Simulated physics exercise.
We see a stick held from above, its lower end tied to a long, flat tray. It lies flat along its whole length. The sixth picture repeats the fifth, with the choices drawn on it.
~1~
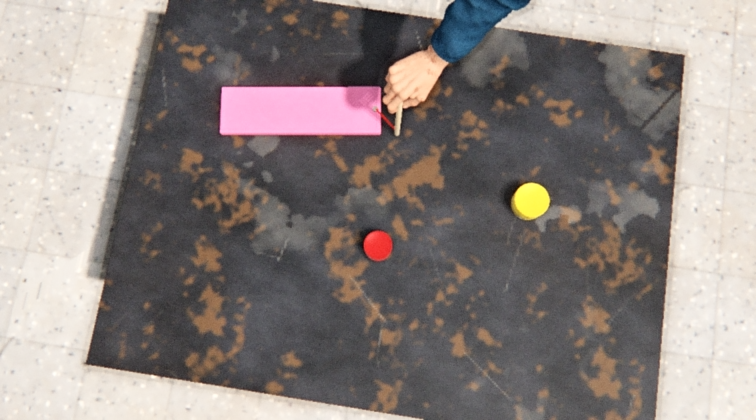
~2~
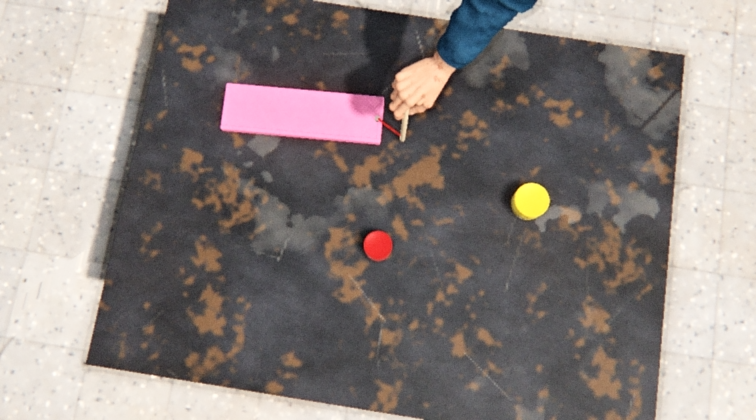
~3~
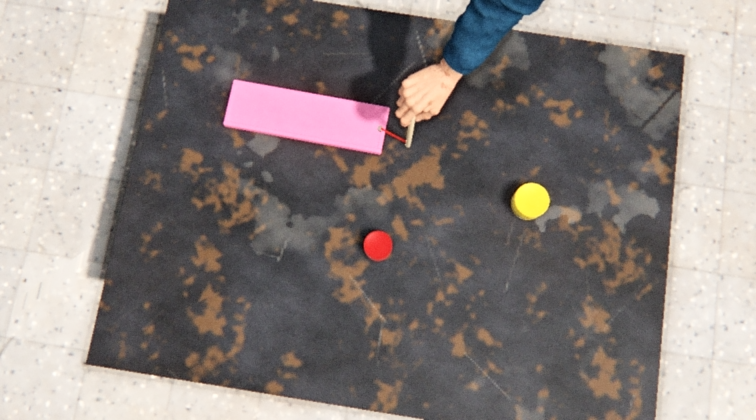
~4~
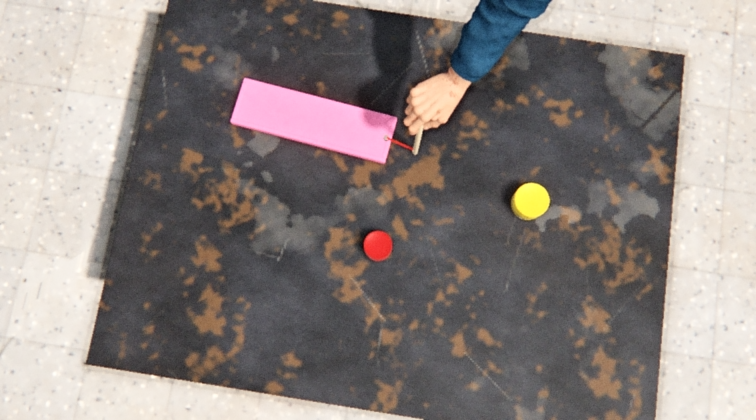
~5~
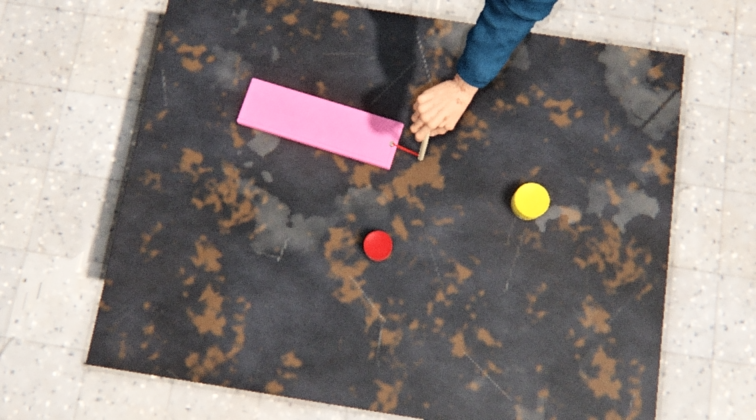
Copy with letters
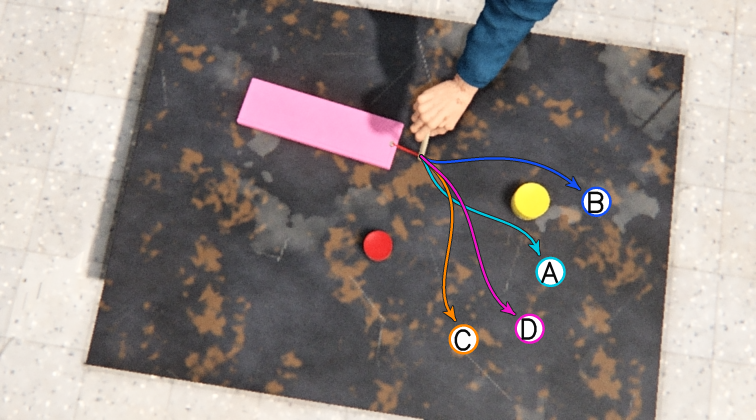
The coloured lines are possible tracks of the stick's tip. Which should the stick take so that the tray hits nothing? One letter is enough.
Everything stays clear on D.
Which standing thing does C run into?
It is the red tub.
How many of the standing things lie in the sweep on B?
It touches one.
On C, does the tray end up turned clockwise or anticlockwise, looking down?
It turns clockwise.
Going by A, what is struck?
It is the yellow tub.
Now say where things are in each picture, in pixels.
In the first frame, red tub (378, 247); yellow tub (530, 202); pink tray (301, 110).
In the second frame, pink tray (302, 113); yellow tub (530, 202).
In the third frame, pink tray (306, 116); yellow tub (530, 202).
In the fourth frame, pink tray (314, 119); yellow tub (530, 202).
In the fifth frame, pink tray (320, 122); yellow tub (530, 202); red tub (378, 247).
On the marked copy, A from (421, 156) via (479, 212) to (539, 254); B from (421, 156) via (503, 158) to (580, 189); C from (421, 156) via (451, 237) to (455, 320); D from (421, 156) via (472, 231) to (514, 314).
Taking D. A third of the way, foot of the stick (462, 206), middle of the tray (370, 149).
Two thirds of the way, foot of the stick (483, 270), middle of the tray (409, 189).
When it is over, foot of the stick (518, 316), middle of the tray (443, 232); nothing has been touched.
As for the rest, A meets the yellow tub; B meets the yellow tub; C meets the red tub.
